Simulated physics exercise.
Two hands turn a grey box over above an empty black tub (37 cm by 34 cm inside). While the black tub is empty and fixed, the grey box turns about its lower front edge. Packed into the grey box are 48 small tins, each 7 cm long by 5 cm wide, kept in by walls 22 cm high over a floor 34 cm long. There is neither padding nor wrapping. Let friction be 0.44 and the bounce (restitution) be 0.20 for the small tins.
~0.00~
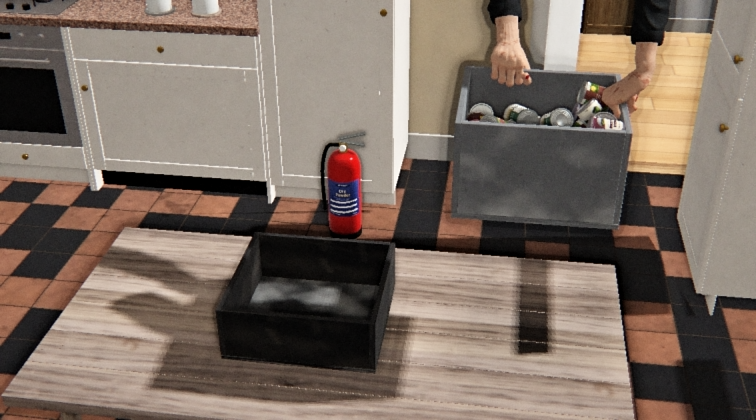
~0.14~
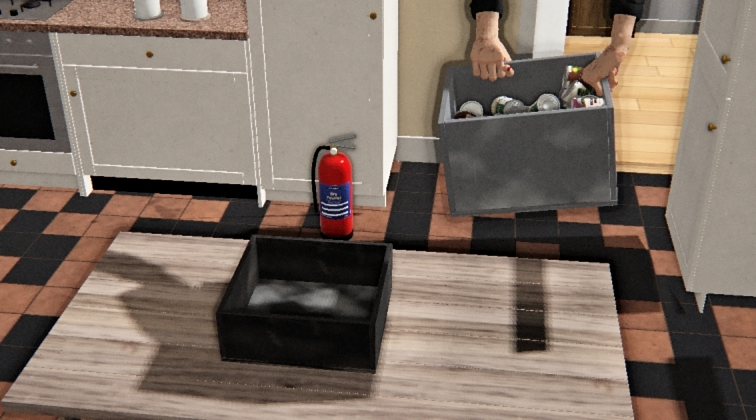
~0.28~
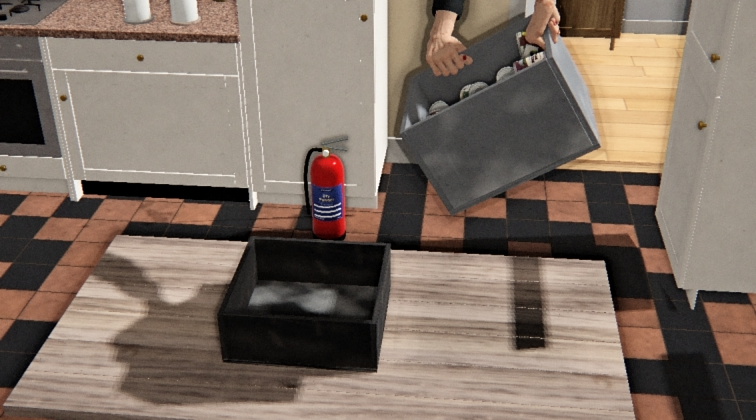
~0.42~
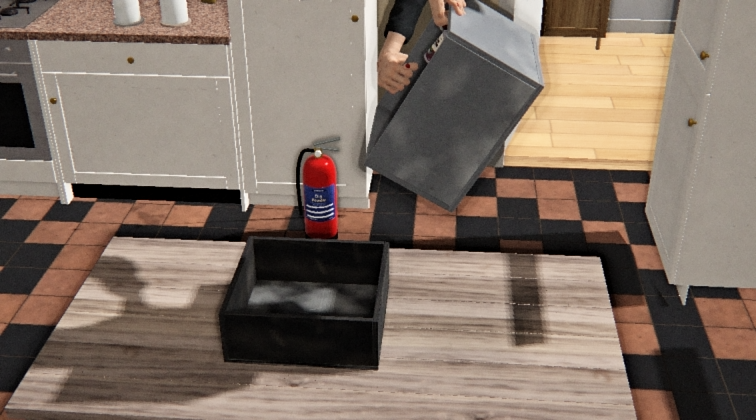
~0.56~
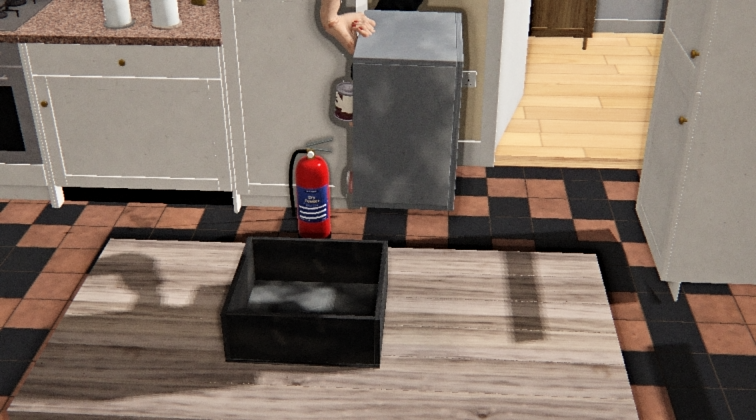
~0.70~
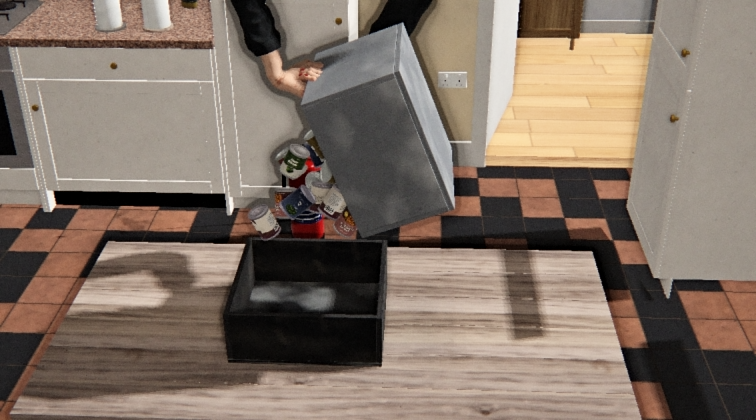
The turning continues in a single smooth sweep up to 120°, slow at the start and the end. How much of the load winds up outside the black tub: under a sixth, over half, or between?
Of the small tins, a minor share below a sixth miss the black tub and stay outside it.
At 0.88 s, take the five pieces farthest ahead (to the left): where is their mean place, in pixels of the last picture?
Their centre is around (231, 287).
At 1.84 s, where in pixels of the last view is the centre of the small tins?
About (288, 310).
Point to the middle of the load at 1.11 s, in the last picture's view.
(291, 295).
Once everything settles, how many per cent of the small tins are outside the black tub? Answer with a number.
About 5 per cent.
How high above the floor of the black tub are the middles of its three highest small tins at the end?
It reaches close to 12 cm.
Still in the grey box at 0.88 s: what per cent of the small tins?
That works out to some 25 percent of it.
After 0.88 s, tilt 120°; 13 still in the grey box, 20 in the black tub and 15 in the air.
After 1.11 s, tilt 120°; 4 still in the grey box, 35 in the black tub, 3 outside the black tub and 6 in the air.
After 1.43 s, tilt 120°; 42 in the black tub, 3 outside the black tub and 3 in the air.
Final count (at 1.84 s), 45 in the black tub and 3 outside the black tub. Asked share, 3 of 48, 6 per cent.
